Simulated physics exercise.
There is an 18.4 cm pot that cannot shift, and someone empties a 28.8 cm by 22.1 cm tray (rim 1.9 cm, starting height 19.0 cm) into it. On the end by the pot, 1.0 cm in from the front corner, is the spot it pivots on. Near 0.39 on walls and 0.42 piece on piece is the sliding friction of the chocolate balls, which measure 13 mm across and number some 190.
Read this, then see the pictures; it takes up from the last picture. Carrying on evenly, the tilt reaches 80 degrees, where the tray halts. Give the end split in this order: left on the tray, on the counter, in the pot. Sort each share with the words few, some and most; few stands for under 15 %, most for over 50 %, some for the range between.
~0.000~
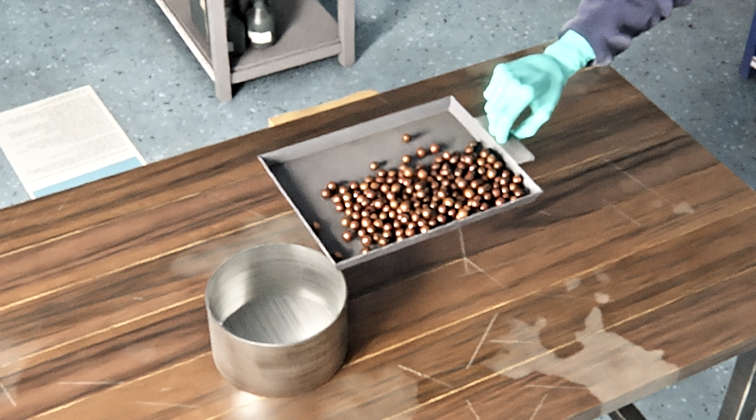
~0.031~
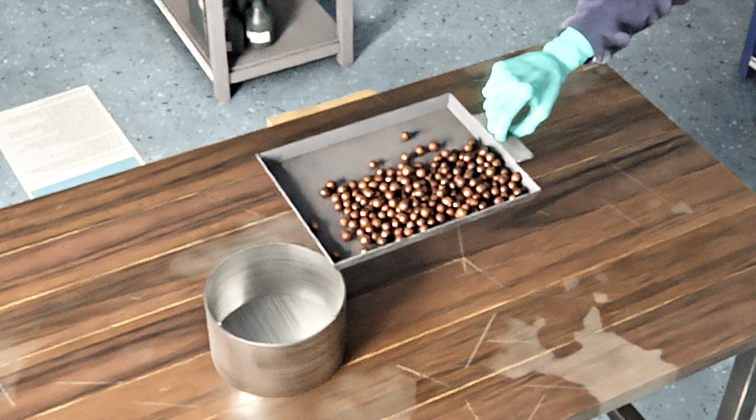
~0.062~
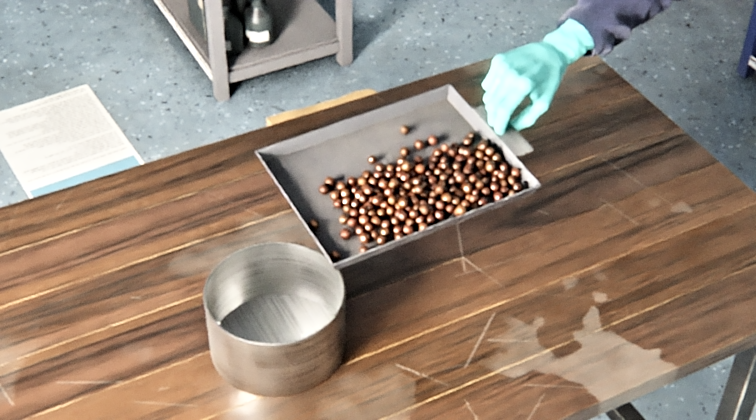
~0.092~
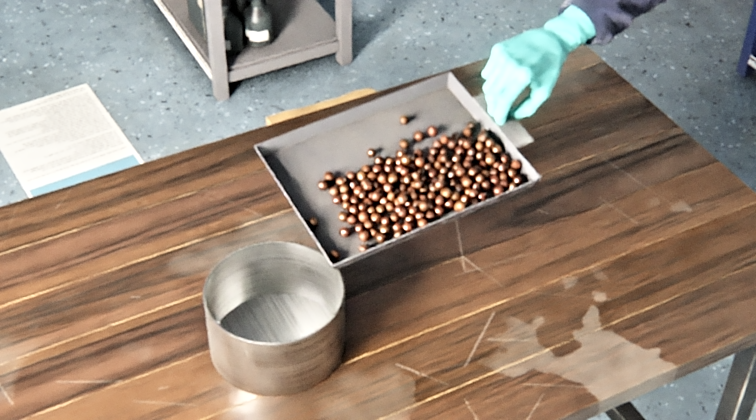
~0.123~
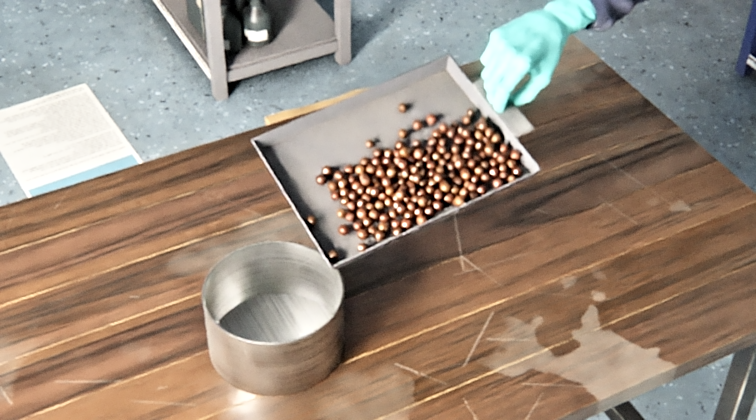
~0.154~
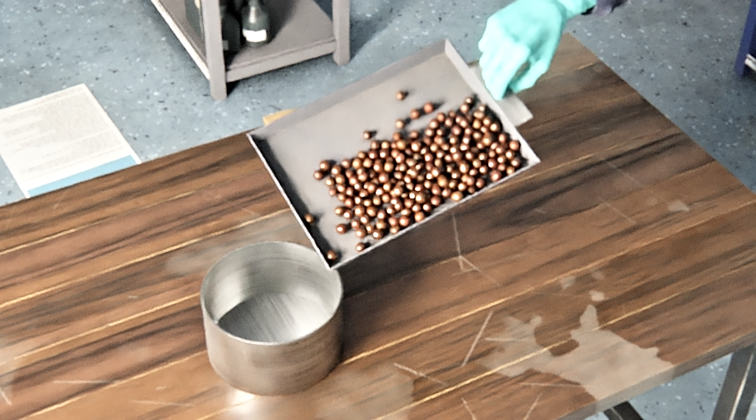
The shares come out as follows. Left on the tray: Few. Counter: Most. Pot: Few.
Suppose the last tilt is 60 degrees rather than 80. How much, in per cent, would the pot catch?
Share in the pot: Around 5 %.
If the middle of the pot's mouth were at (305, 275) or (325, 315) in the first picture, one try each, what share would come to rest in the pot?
Estimates: 0 in a hundred and 45 in a hundred.
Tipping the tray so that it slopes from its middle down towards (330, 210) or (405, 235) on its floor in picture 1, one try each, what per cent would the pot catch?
That would be close to 75 per cent, then close to 0 per cent.
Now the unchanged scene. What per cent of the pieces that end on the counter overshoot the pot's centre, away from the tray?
Near 80 in a hundred.
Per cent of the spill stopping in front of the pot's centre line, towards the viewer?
I'd put it at around 100 per cent.
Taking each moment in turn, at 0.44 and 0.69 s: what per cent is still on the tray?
Estimates: 100; 0.
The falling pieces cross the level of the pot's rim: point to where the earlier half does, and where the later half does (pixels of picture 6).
First half close to (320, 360), second half close to (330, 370).
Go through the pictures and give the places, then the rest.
The first picture shows tray tilt 0 degrees, front corners at (338, 259) and (535, 189); middle of the pieces at (425, 192); pot at (277, 292).
The second picture shows tray tilt 1 degrees, front corners at (336, 259) and (533, 188); middle of the pieces at (424, 190).
The third picture shows tray tilt 3 degrees, front corners at (336, 259) and (533, 183), lowest corner left front; middle of the pieces at (423, 186).
The fourth picture shows tray tilt 7 degrees, front corners at (335, 259) and (533, 176), lowest corner left front; middle of the pieces at (423, 180).
The fifth picture shows tray tilt 12 degrees, front corners at (334, 261) and (533, 167), lowest corner left front; middle of the pieces at (422, 173).
The sixth picture shows tray tilt 18 degrees, front corners at (332, 262) and (532, 159), lowest corner left front; middle of the pieces at (420, 166); pot at (272, 290). Its pace works out near 190 degrees a second.
After 0.33 s, tilt 52 degrees; the tray holds 100 %, the pot 0 %.
Then, at 0.44 s, tilt 72 degrees; the tray holds 100 %, the pot 0 %.
After 0.69 s, tilt 80 degrees; the tray holds 0 %, the pot 5 %.
By 1.8 s all is still; tray 0 %, counter 95 %, pot 5 %.
